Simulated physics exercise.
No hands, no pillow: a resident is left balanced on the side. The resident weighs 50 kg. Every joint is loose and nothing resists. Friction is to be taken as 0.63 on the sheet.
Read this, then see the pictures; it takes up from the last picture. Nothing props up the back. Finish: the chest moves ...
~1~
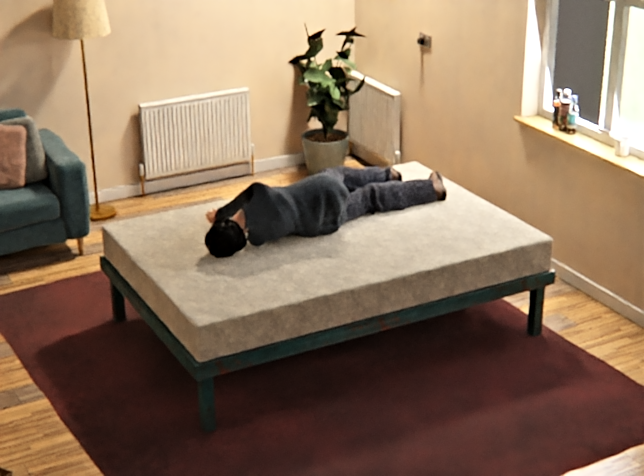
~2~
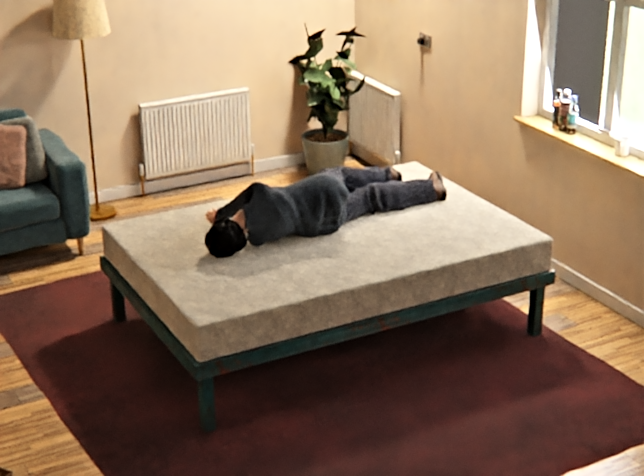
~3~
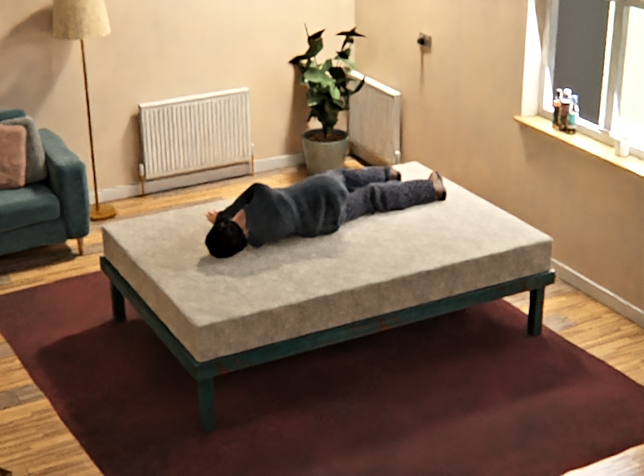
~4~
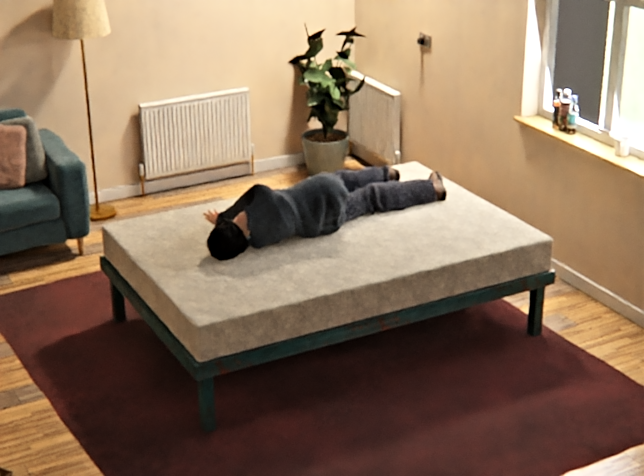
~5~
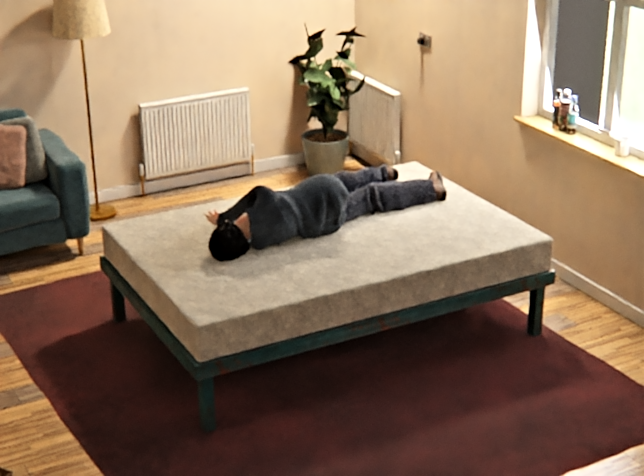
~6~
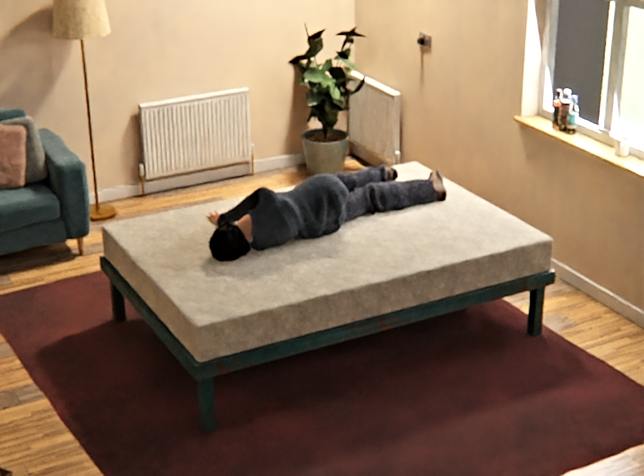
... backwards.
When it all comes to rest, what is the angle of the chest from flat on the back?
I'd say close to 40 degrees from flat.
Then, 0.25 s after the last picture the chest is turned 55° from lying flat on the back, near (276, 231) in the last picture's view.
Then, 0.65 s after the last picture the chest is turned 45° from lying flat on the back, near (281, 235) in the last picture's view.
Then, 1.25 s after the last picture the chest is turned 45° from lying flat on the back, near (282, 236) in the last picture's view.
In the final state, chest sinks back.
